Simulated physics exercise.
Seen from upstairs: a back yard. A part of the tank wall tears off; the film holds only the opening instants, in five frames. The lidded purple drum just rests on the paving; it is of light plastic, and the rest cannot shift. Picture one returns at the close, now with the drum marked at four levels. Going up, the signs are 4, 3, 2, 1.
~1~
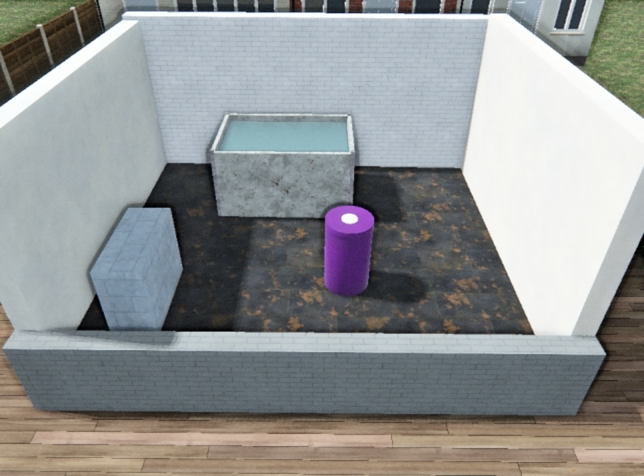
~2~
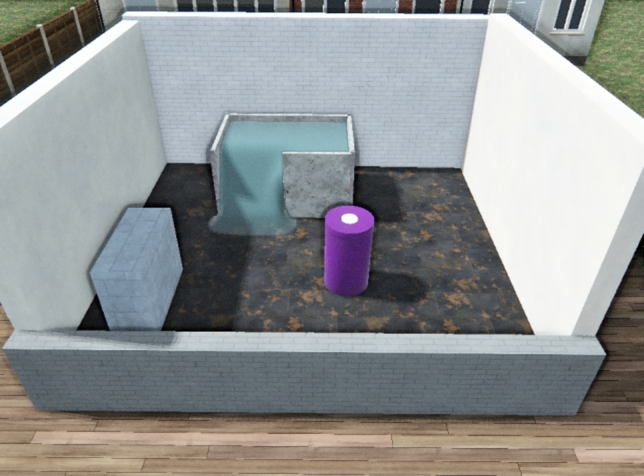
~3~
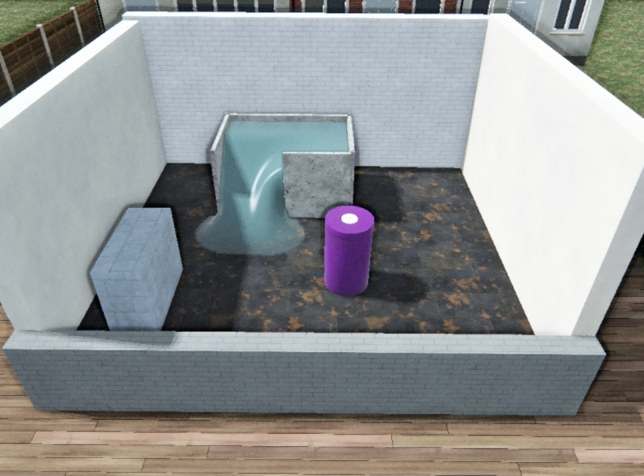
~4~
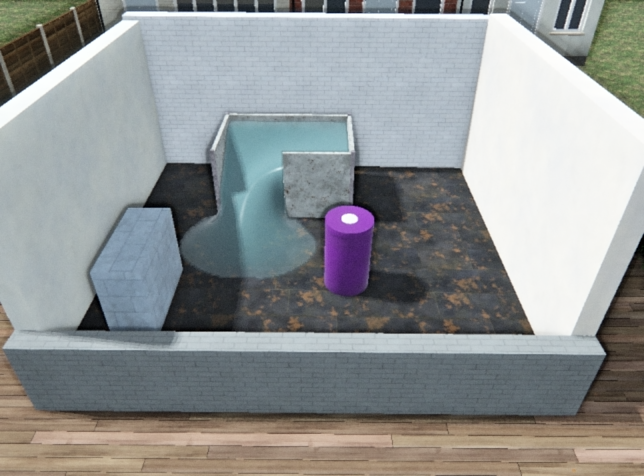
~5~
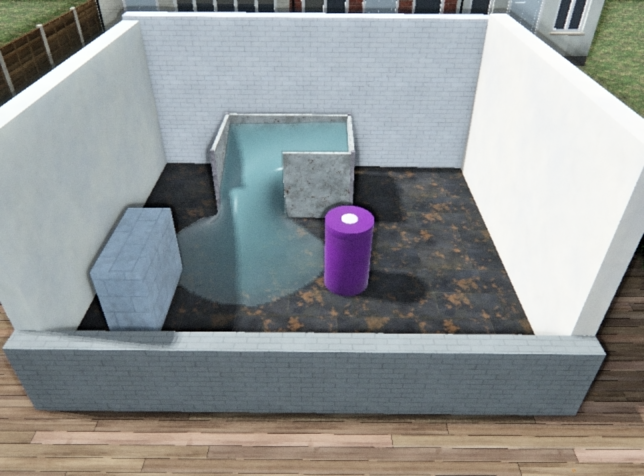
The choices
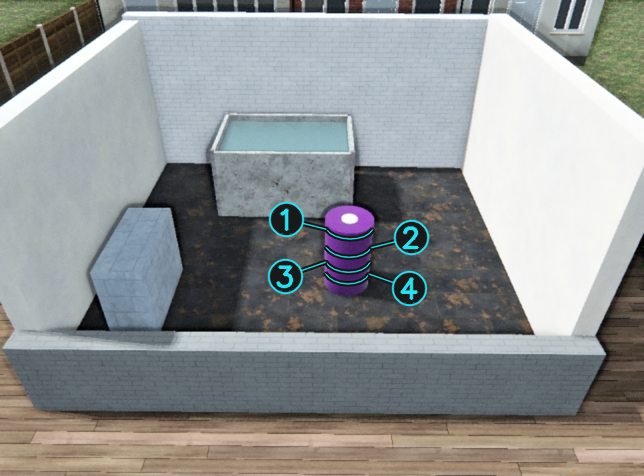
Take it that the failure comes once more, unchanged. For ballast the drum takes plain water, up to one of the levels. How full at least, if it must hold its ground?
Take 4.
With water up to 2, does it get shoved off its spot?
No, not at all.
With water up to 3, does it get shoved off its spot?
No.
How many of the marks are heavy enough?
All four.
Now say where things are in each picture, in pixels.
Lid of the purple drum at (349, 219); tank full, its middle at (286, 137).
Water covers 2 % of the ground and is seen nearest the drum at (283, 227).
Water covers 6 % of the ground and is seen nearest the drum at (286, 248).
Water covers 10 % of the ground and is seen nearest the drum at (294, 263).
Lid of the purple drum at (349, 219); water covers 15 % of the ground and is seen nearest the drum at (313, 270).
On the marked copy, 1 at (350, 238); 2 at (349, 257); 3 at (348, 272); 4 at (347, 283); from the bottom up 4, 3, 2, 1.
If 1 is chosen, it does not move.
If 2 is chosen, it does not move.
If 3 is chosen, it does not move.
If 4 is chosen, it does not move.
